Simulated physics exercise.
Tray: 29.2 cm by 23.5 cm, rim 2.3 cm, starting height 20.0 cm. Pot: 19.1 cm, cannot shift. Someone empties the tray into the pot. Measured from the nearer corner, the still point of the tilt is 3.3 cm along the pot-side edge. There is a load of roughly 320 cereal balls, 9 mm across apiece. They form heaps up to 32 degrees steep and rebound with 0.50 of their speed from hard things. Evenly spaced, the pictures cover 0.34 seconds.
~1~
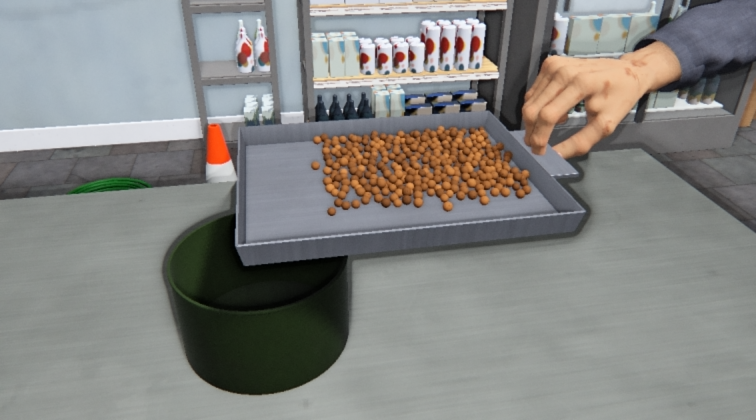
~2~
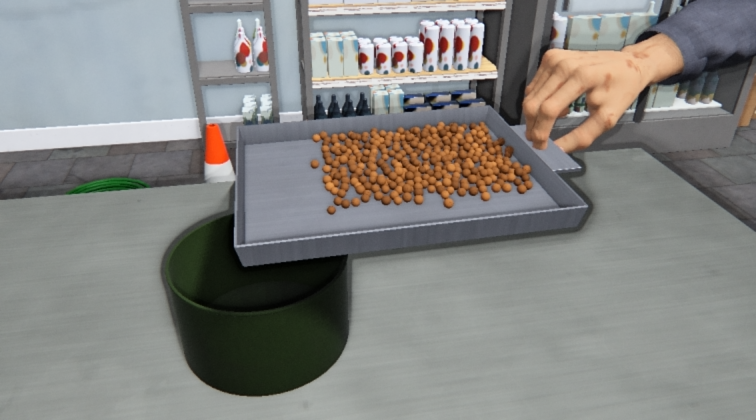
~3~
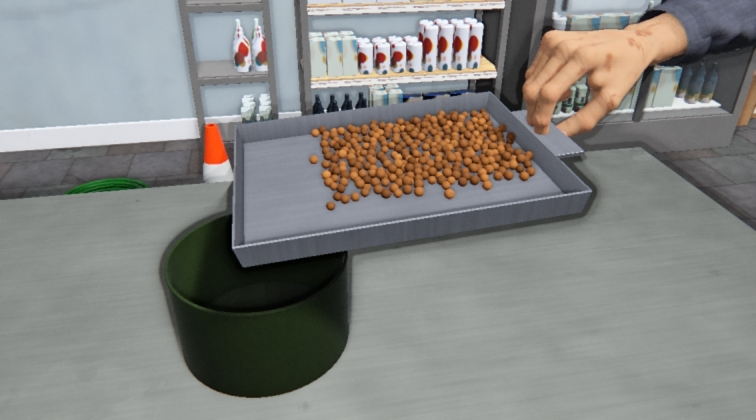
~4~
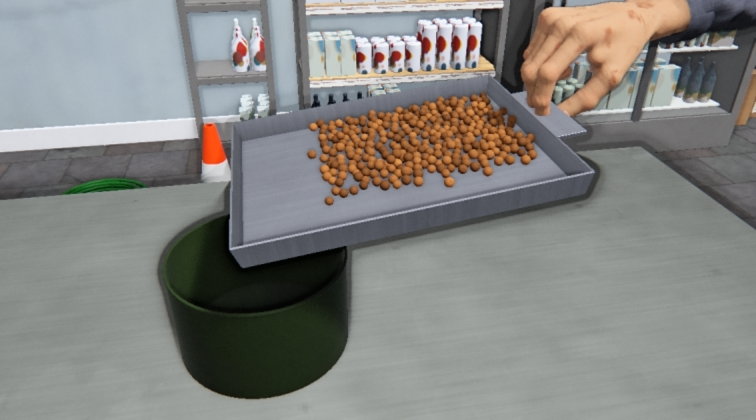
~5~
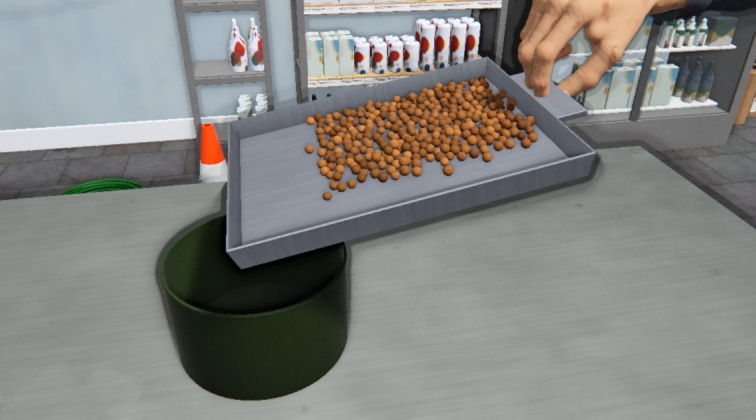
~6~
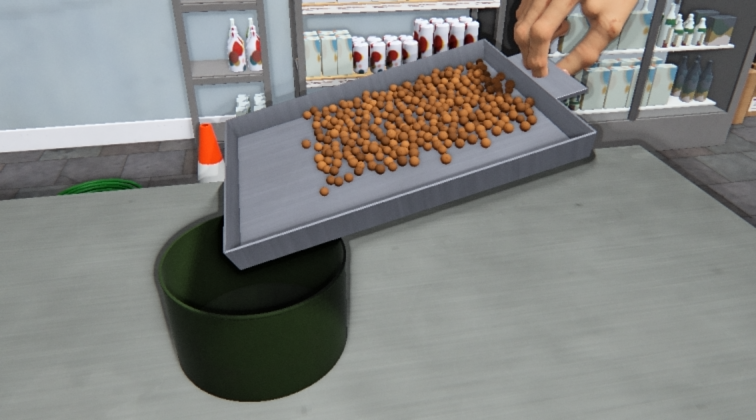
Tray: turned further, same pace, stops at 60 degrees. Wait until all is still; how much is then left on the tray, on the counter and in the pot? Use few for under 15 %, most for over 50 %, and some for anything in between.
Left on the tray: Most, counter: Few, pot: Few.
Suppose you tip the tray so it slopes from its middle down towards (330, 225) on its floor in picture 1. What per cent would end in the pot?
Estimate: Some 0 per cent.
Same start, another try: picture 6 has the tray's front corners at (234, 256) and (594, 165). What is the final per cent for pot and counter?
Pot 0; counter 15.
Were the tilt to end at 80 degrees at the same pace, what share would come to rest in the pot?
About 5 in a hundred would end up in the pot.
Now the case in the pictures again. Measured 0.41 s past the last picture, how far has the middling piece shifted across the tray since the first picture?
Displacement on the tray: Roughly 10 cm.
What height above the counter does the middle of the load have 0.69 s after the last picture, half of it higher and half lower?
About 24 cm.
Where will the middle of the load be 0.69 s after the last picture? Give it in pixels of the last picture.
The middle of the load should be at about (248, 159) by then.
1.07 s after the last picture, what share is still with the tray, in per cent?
I'd put it at roughly 90 per cent.
Then, 0.41 s after the last picture, tilt 36 degrees; the tray holds 100 %, the pot 0 %.
Then, 0.69 s after the last picture, tilt 51 degrees; the tray holds 100 %, the pot 0 %.
Then, 1.07 s after the last picture, tilt 60 degrees; the tray holds 90 %, the pot 0 %.
In the end, tray 90 %, counter 10 %, pot 0 %.
